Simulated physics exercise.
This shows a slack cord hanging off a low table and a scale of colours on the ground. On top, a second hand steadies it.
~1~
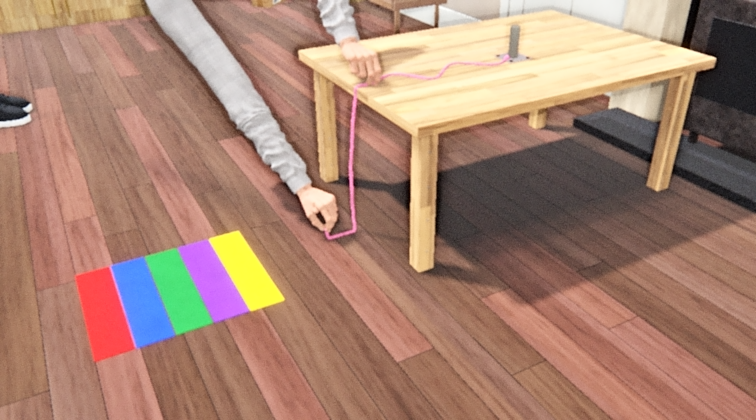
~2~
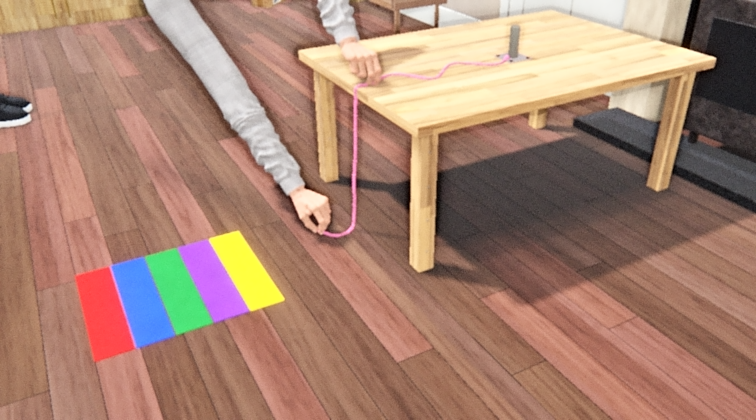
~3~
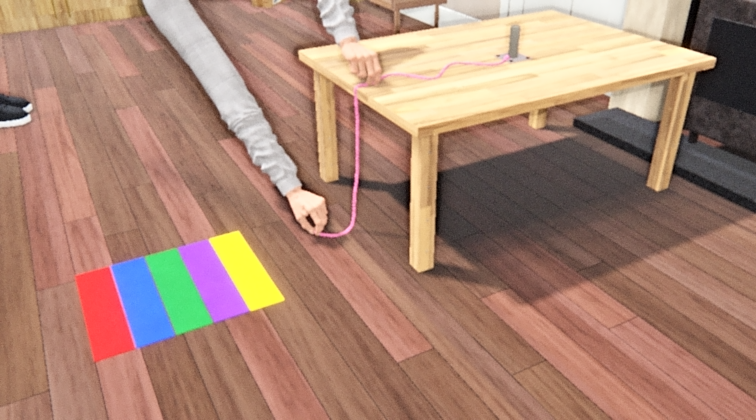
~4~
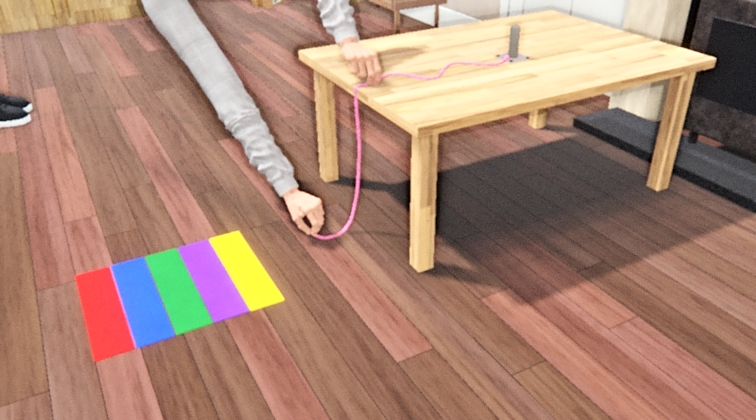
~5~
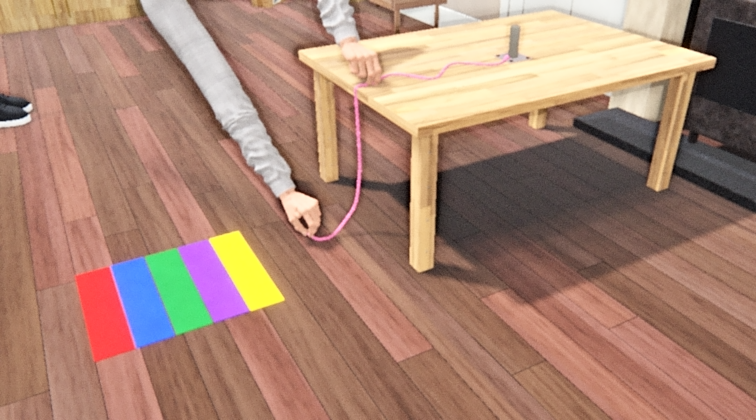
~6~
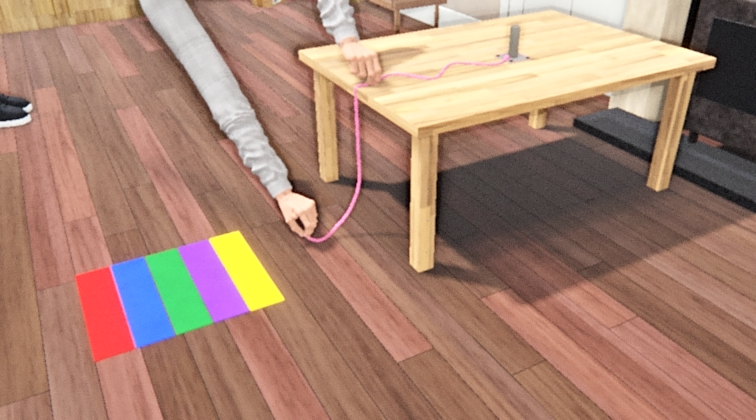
A hand held the end of a slack pink cord hanging off a low wooden table and drew it slightly left, near a striped colour mat, while another hand stayed at the table's edge.
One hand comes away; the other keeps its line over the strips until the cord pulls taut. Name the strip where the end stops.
Green.
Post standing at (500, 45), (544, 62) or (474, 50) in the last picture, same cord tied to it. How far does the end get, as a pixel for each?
Try by try: (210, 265), (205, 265) and (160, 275).
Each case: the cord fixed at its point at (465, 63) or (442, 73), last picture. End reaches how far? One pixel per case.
About (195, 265) and (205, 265).
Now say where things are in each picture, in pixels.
In the first picture, end (326, 229); yellow (259, 291); purple (224, 302); green (188, 313); blue (150, 325); red (110, 338).
In the second picture, end (319, 231); cord through (491, 65) (444, 70) (399, 74) (356, 95) (355, 159) (354, 213).
In the third picture, end (315, 232).
In the fourth picture, end (312, 233); cord through (491, 65) (444, 70) (399, 74) (356, 95) (359, 158) (353, 213).
In the fifth picture, end (308, 234).
In the sixth picture, end (305, 235); cord through (491, 65) (444, 70) (399, 74) (356, 95) (359, 158) (348, 213).
Early on, end near (234, 255); over yellow.
Midway, end near (199, 265); over purple.
At the end of the slack, end near (178, 271); over green. It gets as far as the green strip.
